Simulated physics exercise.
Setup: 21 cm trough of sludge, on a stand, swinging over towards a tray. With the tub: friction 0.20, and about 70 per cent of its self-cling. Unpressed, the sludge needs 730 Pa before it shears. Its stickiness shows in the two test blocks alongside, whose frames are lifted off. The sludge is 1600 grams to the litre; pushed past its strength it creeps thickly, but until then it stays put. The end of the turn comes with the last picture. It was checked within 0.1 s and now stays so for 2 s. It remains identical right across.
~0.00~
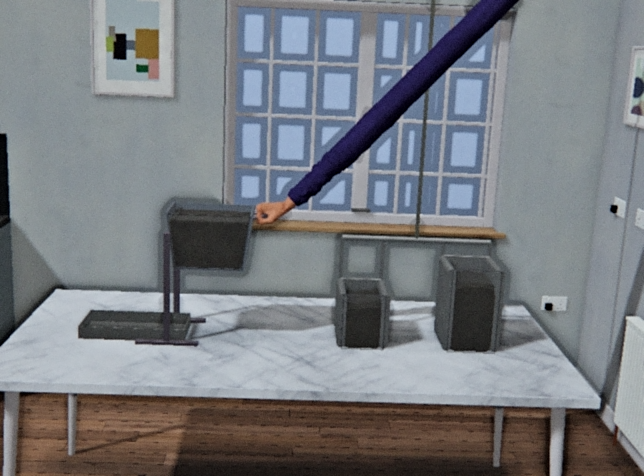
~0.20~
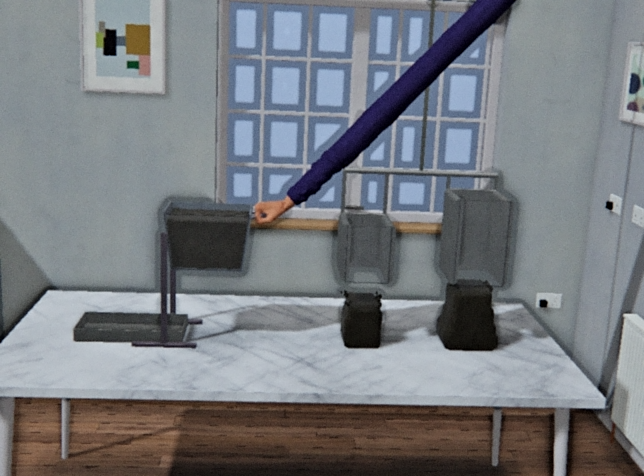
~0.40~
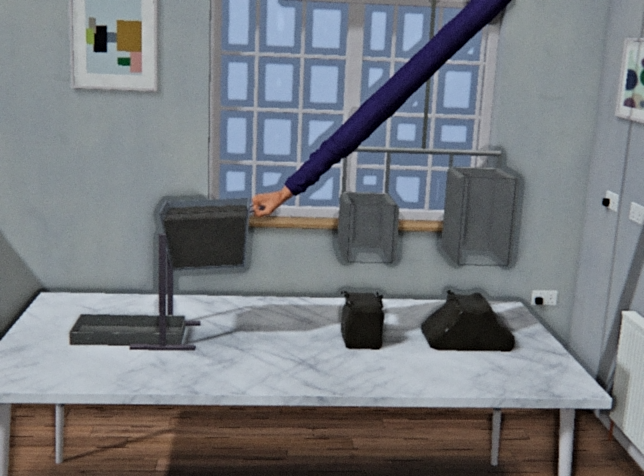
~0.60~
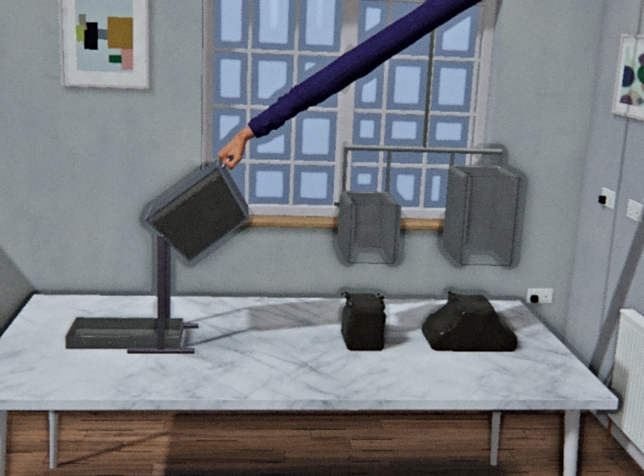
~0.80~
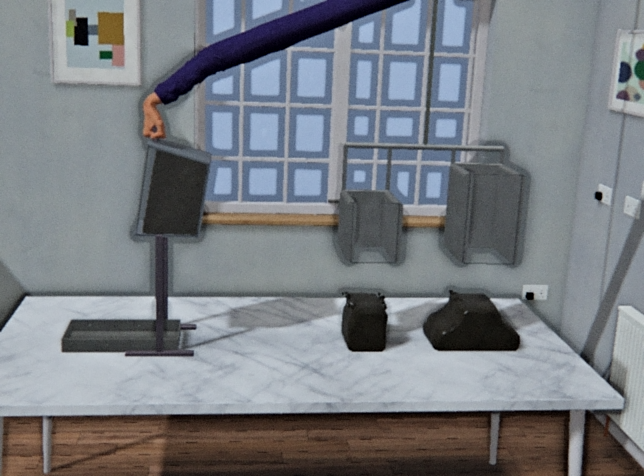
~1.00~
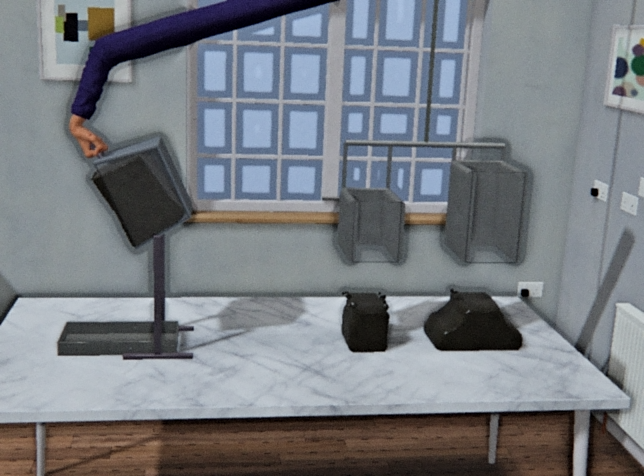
In a room with a window, on a marble-topped table, two clear casings lift off dark blocks at right, the smaller sinking slightly while the taller slumps into a low mound. Then a purple-sleeved arm swings a raised tub of dark sludge over leftward above a tray, the sludge staying inside.
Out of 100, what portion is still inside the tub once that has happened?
I would say roughly 0 per cent remains in the tub.
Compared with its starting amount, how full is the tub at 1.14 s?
About 25 %.
By 1.14 s, the tub is at 114 degrees and holds 27 %.
By 1.31 s, the tub is at 114 degrees and holds 0 %.
By 1.48 s, the tub is at 114 degrees and holds 0 %.
By 1.65 s, the tub is at 114 degrees and holds 0 %.
By 3.00 s, at the end, the tub is at 114 degrees and holds 0 %.
